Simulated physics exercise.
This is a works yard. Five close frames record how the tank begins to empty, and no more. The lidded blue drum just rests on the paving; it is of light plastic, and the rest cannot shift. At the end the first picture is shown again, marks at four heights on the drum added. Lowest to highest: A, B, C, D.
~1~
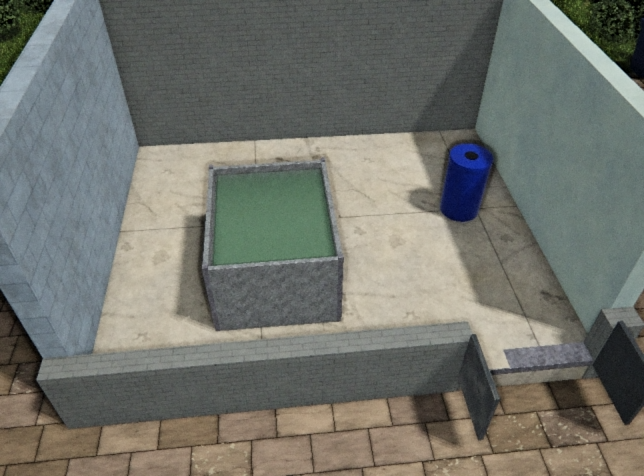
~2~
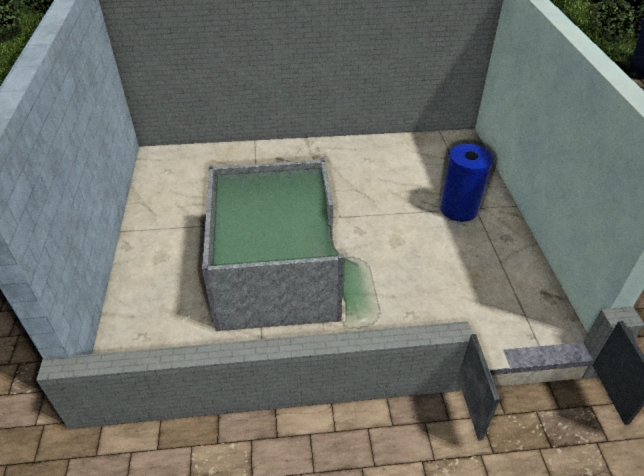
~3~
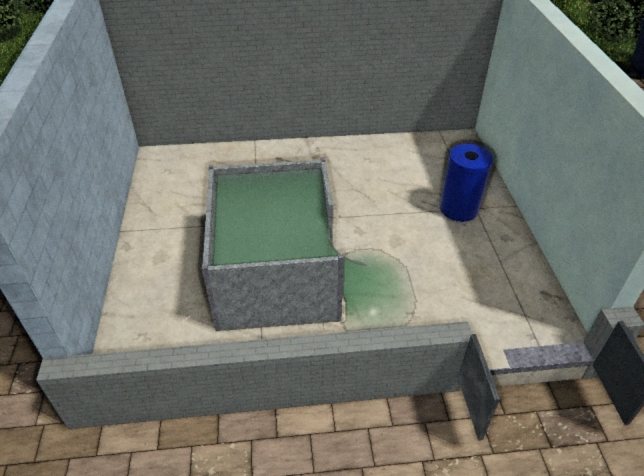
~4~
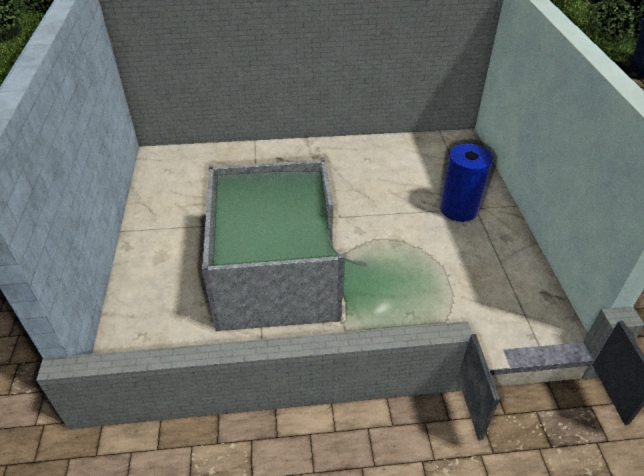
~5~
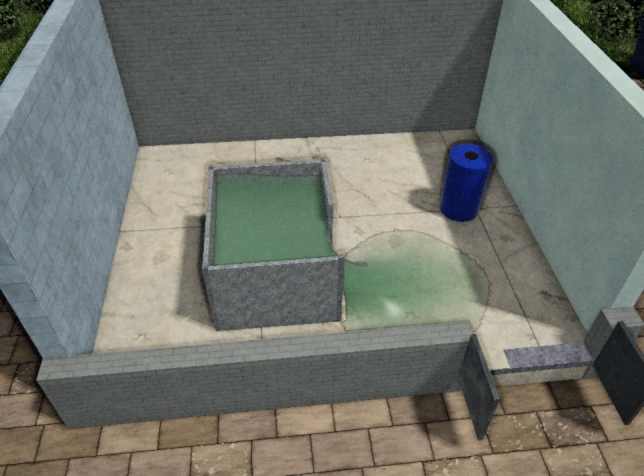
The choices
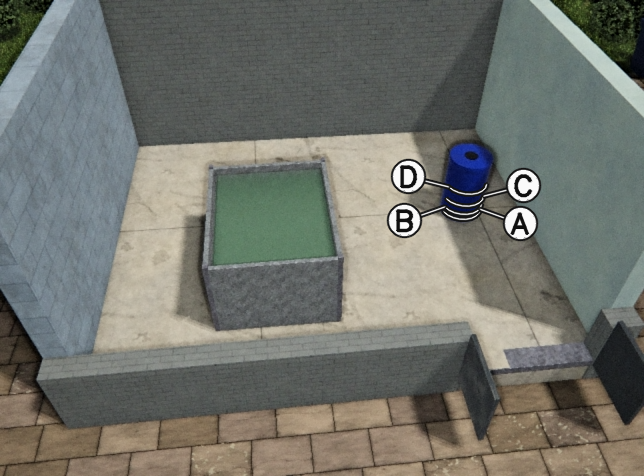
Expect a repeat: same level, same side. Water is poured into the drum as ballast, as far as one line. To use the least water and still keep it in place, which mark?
The answer is line C.
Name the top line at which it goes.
That would be B.
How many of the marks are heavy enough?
Two of them.
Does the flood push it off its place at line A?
Yes, that goes wrong.
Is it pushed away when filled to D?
No, that is safe.
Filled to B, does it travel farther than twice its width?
No.
On the marked copy, A at (465, 219); B at (467, 214); C at (468, 206); D at (471, 194); from the bottom up A, B, C, D.
Choosing A, it is pushed about 5 times its own width away.
Choosing B, it is pushed about its own width away.
Choosing C, it does not move.
Choosing D, it does not move.
